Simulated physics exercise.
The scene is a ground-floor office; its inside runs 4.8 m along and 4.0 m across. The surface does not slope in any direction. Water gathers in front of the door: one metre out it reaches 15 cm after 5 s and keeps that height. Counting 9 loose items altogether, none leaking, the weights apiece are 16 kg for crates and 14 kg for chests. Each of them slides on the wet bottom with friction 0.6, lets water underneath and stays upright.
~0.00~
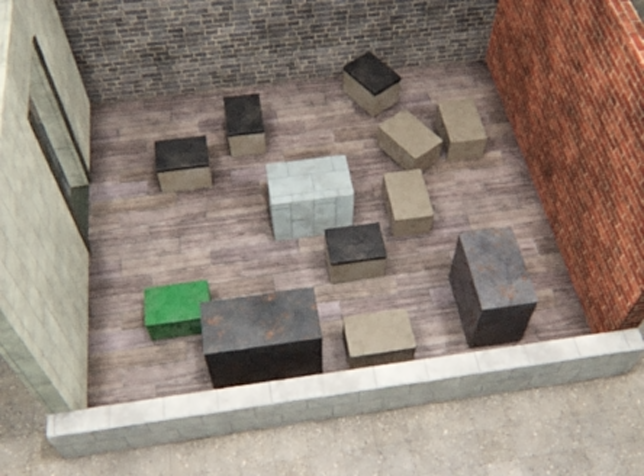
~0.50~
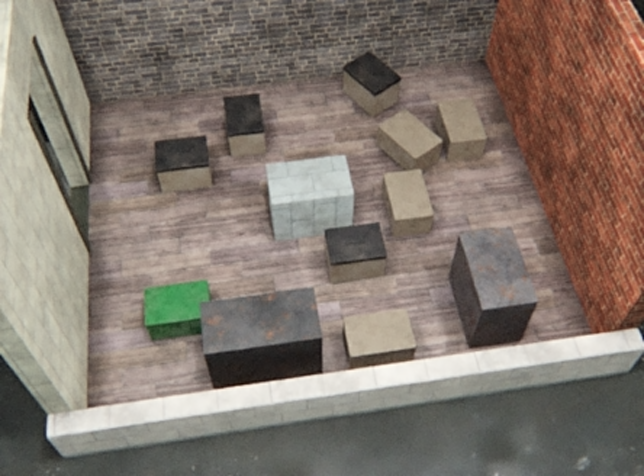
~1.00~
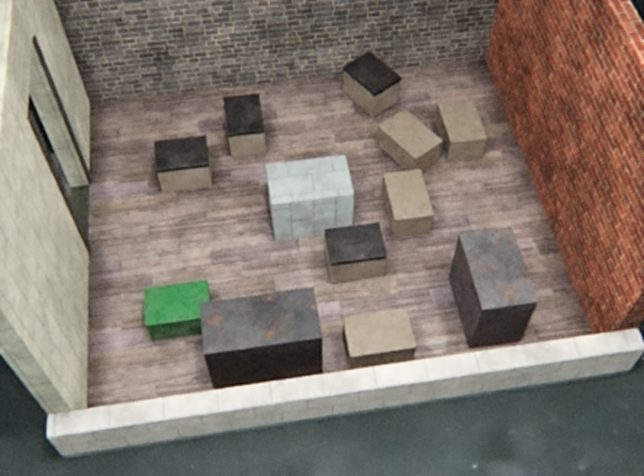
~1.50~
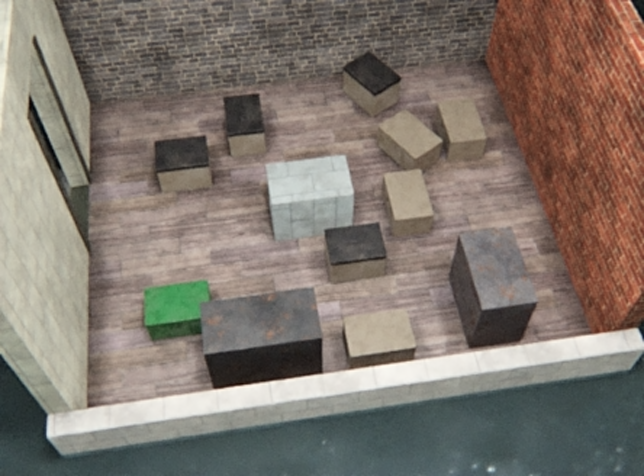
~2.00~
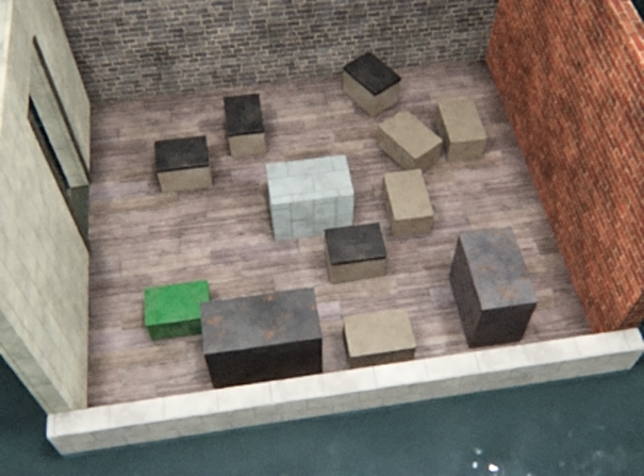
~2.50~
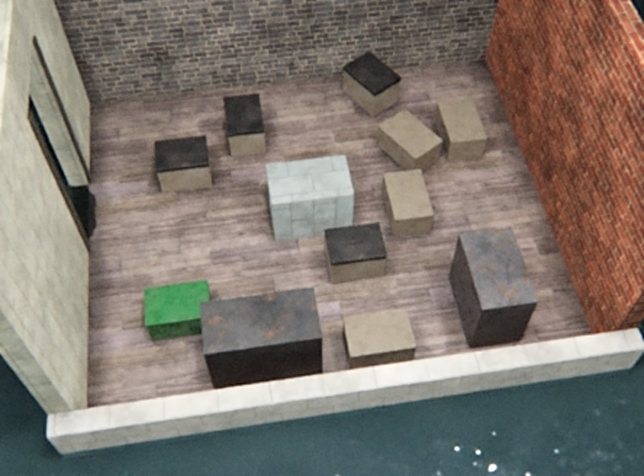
In the video, a roofless room holding a green crate and various blocks and boxes stays still, while dark water spreads over the pale ground outside the low front wall and bright glints appear on its surface.
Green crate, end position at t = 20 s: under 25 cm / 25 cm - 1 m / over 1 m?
Under 25 cm.
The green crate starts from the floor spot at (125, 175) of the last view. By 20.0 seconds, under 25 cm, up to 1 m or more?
Well, it gets a small push.
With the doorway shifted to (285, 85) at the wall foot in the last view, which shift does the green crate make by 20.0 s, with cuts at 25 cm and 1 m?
Outcome - green crate: Short shift.
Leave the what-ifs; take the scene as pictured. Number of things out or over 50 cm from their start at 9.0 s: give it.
By then 0.
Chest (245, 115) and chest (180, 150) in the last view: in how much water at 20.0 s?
6 and 8 cm.
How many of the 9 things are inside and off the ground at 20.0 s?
Count: 8.
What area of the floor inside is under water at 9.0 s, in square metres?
Roughly 12.0 m2.
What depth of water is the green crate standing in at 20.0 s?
Depth approx. 5 cm.
After 4.0 s the green crate is near (177, 302), 0.0 m from its start, aground; 0 afloat.
After 9.0 s the green crate is near (177, 302), 0.0 m from its start, aground; 0 afloat.
After 16.0 s the green crate is near (177, 302), 0.0 m from its start, aground; 2 afloat.
After 20.0 s the green crate is near (177, 302), 0.0 m from its start, aground; 8 afloat.
